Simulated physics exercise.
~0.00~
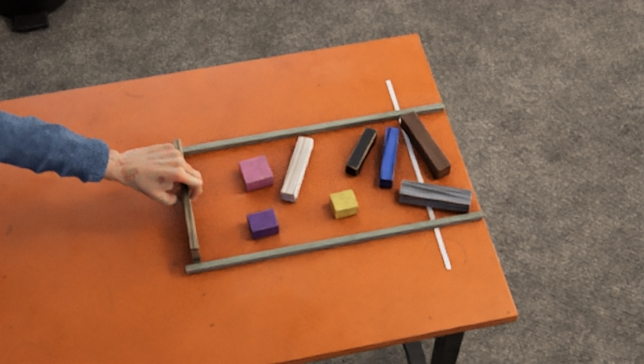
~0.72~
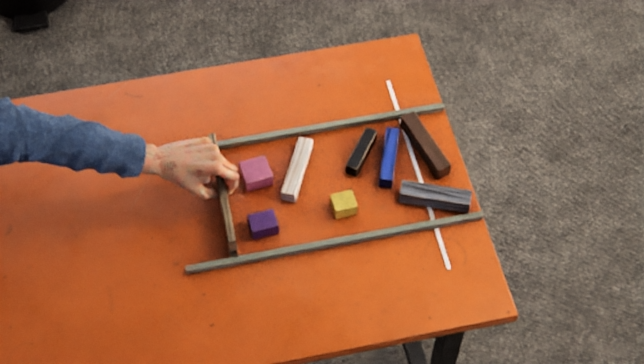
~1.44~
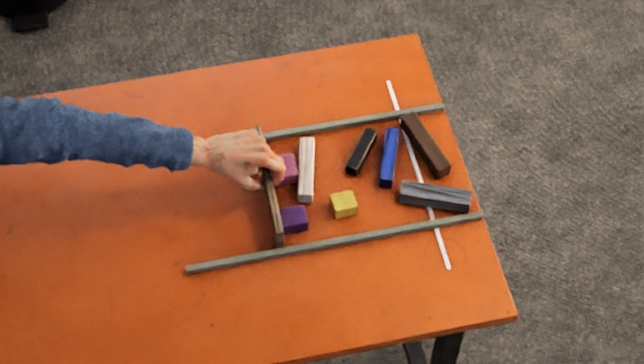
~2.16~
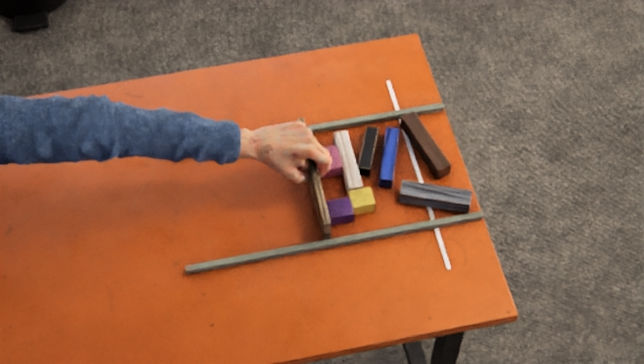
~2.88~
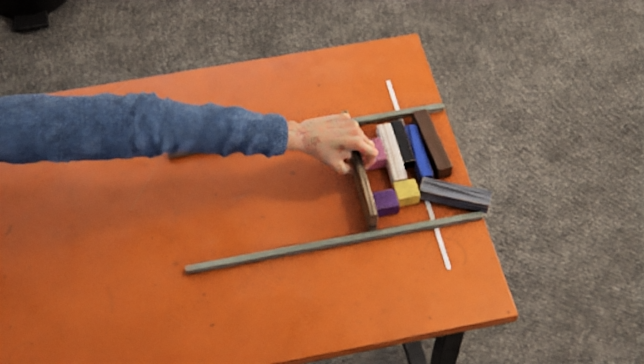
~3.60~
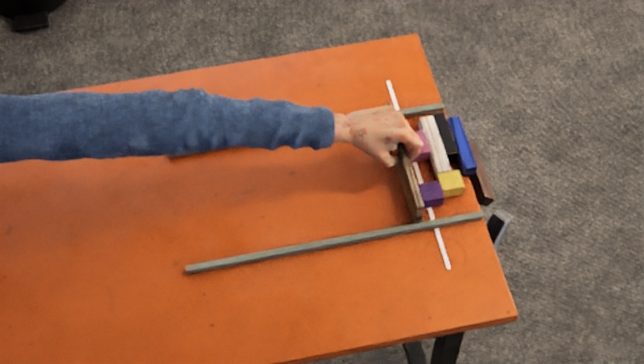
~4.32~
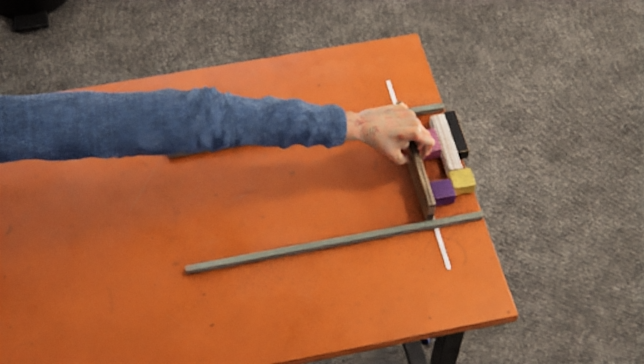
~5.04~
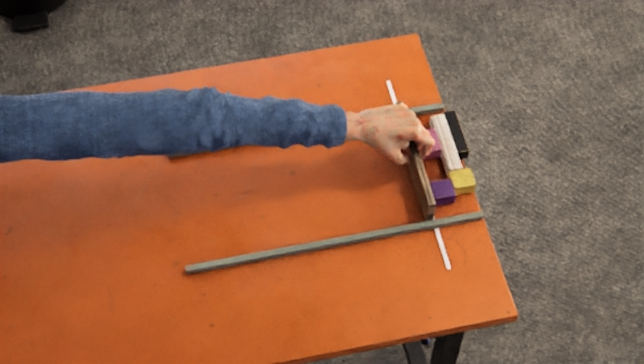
A hand slid an upright board rightward between two rails on an orange table, bunching the scattered blocks and sticks together until the grey, blue and brown ones went off the end, then stopped near the white strip with the other five still on.
